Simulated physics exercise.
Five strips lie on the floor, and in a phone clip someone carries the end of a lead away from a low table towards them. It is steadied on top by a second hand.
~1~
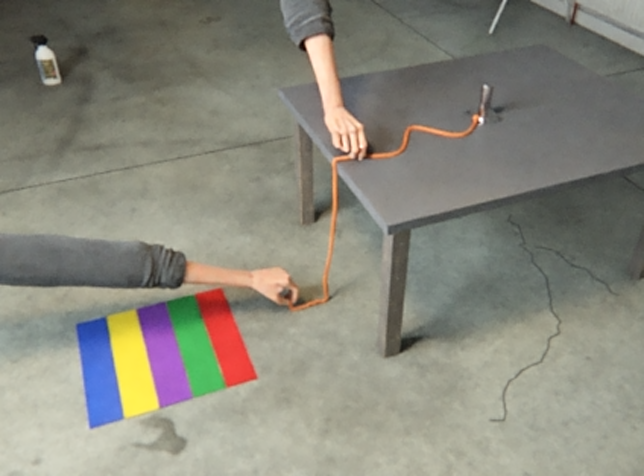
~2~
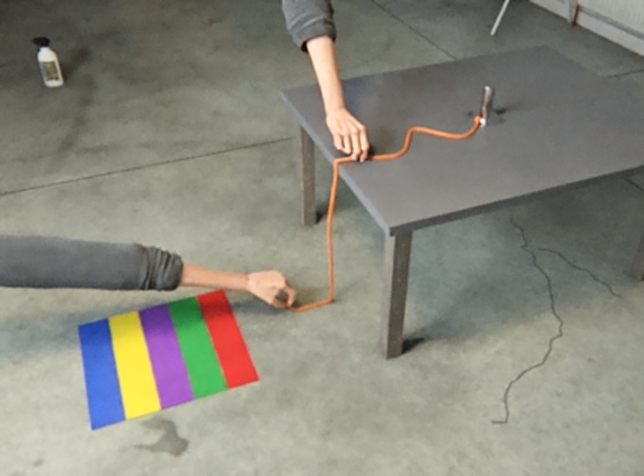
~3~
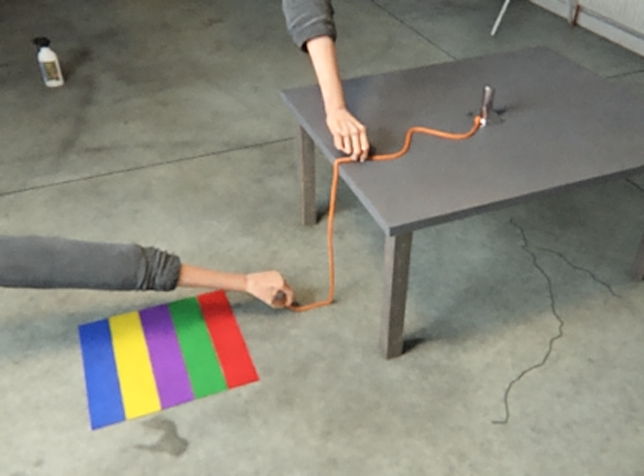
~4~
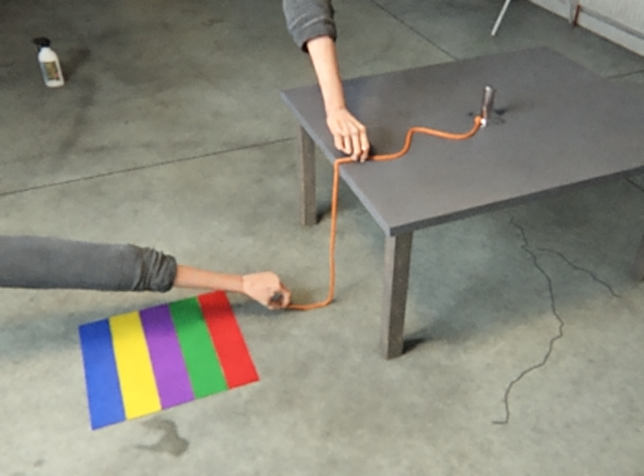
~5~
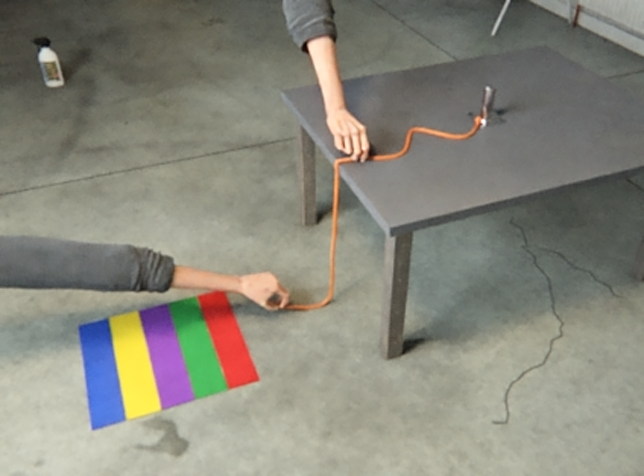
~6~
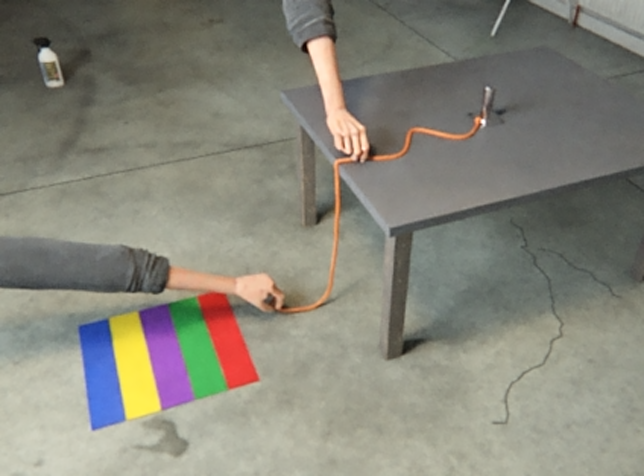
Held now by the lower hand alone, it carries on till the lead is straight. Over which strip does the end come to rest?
Over the yellow strip.
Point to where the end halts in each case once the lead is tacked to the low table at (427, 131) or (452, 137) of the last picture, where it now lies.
Respectively, (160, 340) and (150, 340).
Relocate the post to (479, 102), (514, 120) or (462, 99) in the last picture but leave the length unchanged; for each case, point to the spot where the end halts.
About (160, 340), then (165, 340), then (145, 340).
A little later, end near (201, 327); over green.
Next, end near (159, 339); over purple.
When it is tight, end near (132, 346); over yellow. The end stops over the yellow strip.
